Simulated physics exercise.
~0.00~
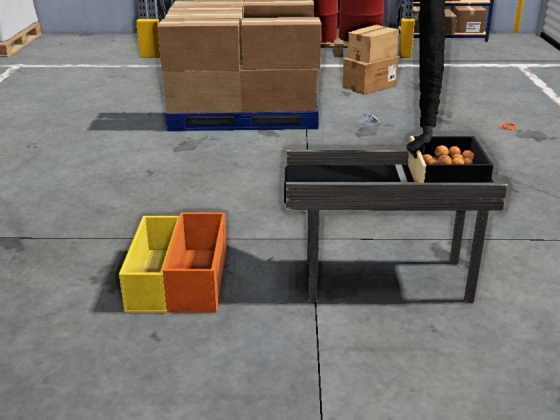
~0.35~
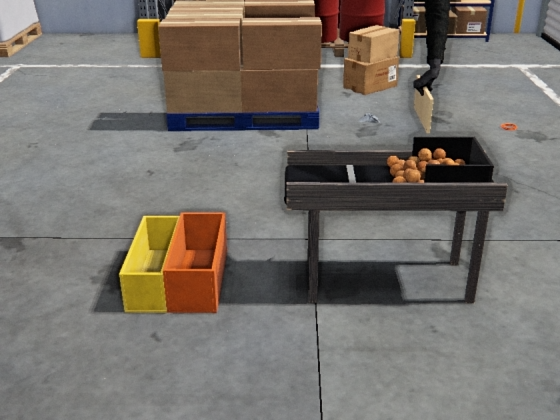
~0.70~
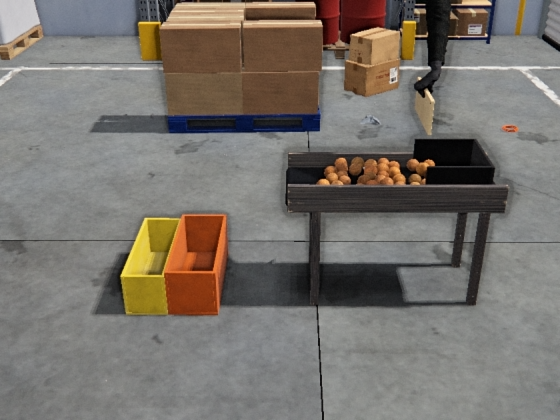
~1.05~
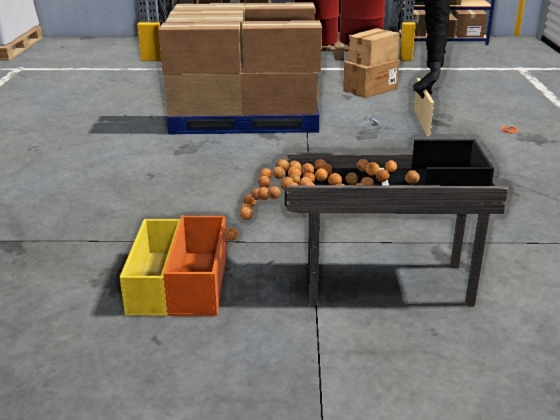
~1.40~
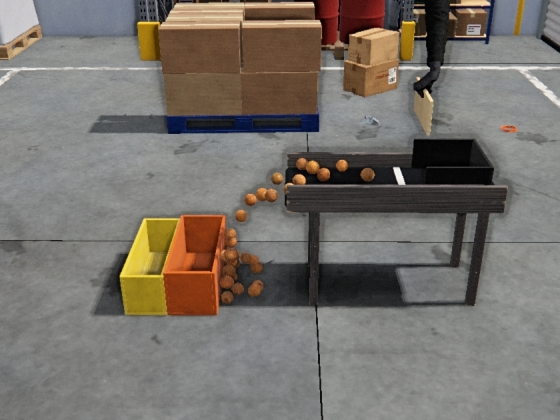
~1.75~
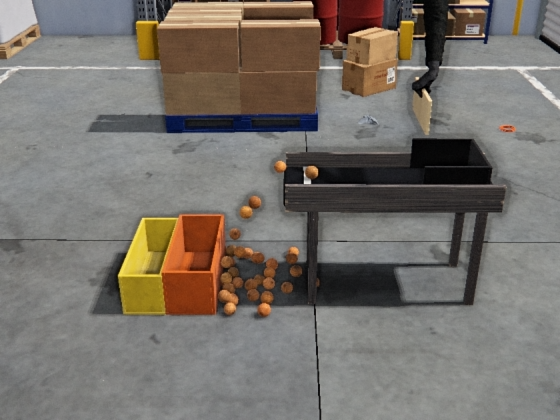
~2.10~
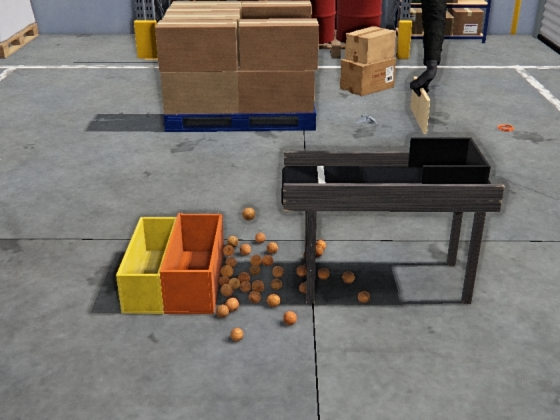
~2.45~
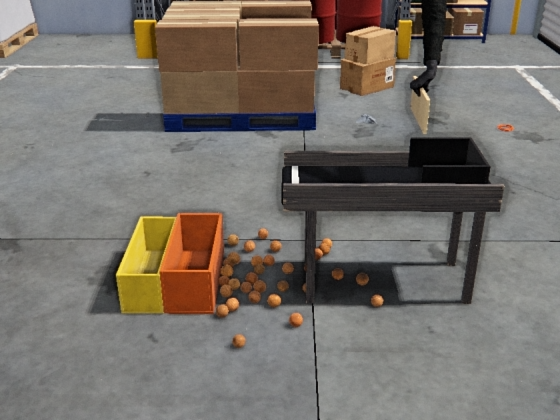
A gloved hand lifts a gate, and onions ride left off the belt, landing short of the orange bin.
